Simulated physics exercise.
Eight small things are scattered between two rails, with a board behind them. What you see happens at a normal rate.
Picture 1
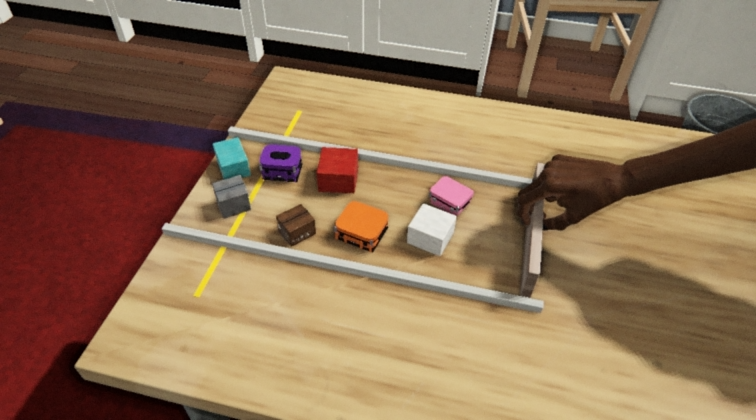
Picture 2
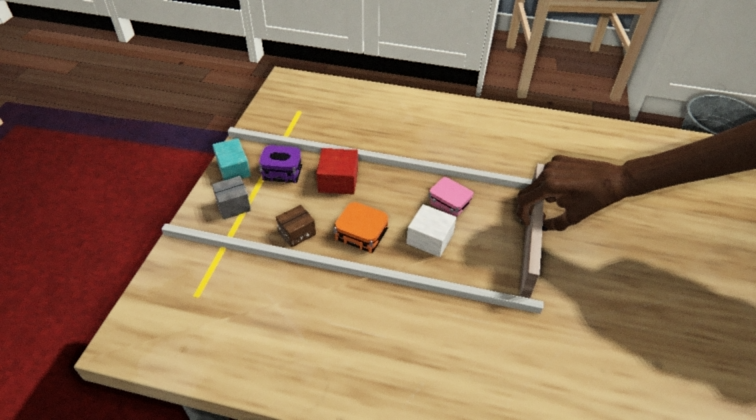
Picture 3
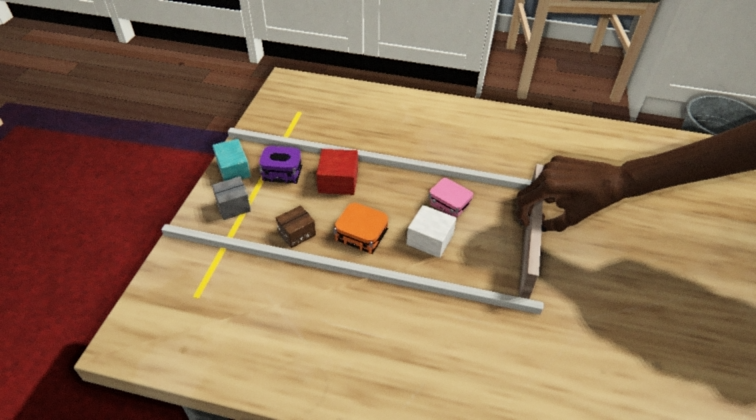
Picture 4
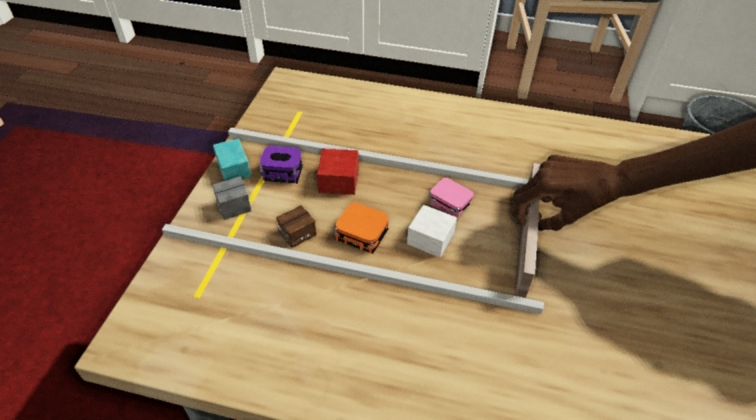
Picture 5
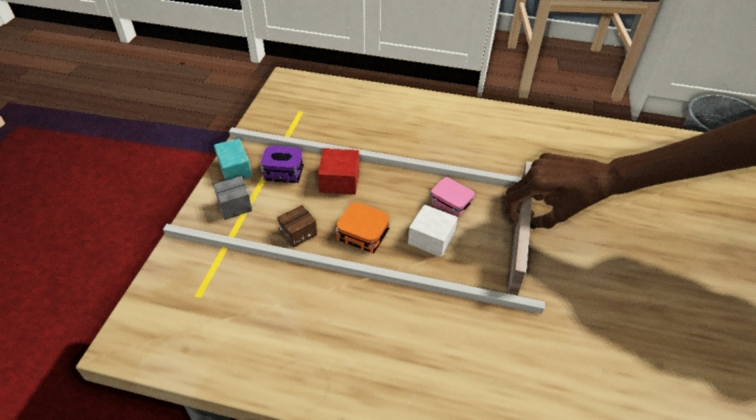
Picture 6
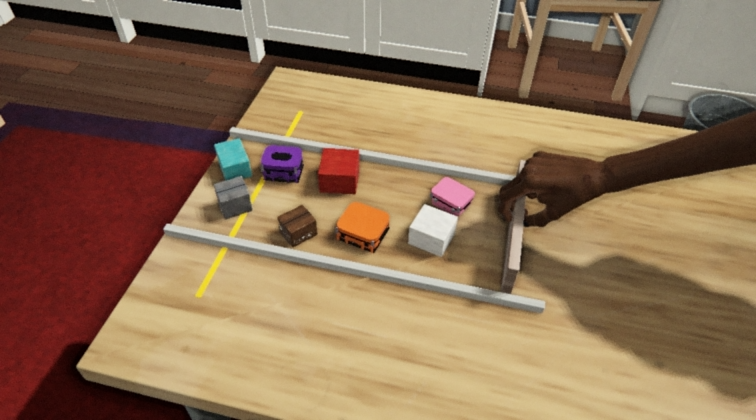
A dark-skinned hand grips an upright board at the right end of two pale rails on a light wooden table, seen from above at an angle, with a red rug to the left. Between the rails sit turquoise and grey blocks near a yellow line, then purple, brown, red, orange, pink and white items. The hand slides the board slightly left while the items stay practically still.
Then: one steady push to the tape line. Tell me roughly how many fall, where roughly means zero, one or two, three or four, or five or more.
Roughly, three or four fall.
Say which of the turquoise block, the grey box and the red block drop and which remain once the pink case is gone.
I'd say the turquoise block does not stay, the grey box does not stay, and the red block stays up.
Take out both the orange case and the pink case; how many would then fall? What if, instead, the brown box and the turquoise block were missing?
Going first to second: 1 and 2.
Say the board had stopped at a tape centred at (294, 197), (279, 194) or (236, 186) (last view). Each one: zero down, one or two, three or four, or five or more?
In order, the falls would come to just one or two; either three or four; 5 or more.
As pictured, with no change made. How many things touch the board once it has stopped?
The number is 2.
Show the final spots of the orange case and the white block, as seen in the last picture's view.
Positions - first (192, 196), then (231, 194).
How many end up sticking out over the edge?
Looks like 2 of them.
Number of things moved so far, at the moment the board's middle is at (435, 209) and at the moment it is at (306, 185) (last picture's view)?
I make it 2 at the first spot and 8 at the other.
Soon after, none off yet; turquoise block at rest near (233, 160); grey box at rest near (233, 198); purple case at rest near (283, 164).
Then, none off yet; turquoise block at rest near (233, 160); grey box at rest near (233, 198); purple case moving near (279, 163).
Further on, one off so far; turquoise block falling near (194, 211); grey box moved about its own width near (198, 185); purple case moved well along near (219, 152).
At rest, the number that fall off is three or four; fallen, brown box, purple case, grey box and turquoise block.
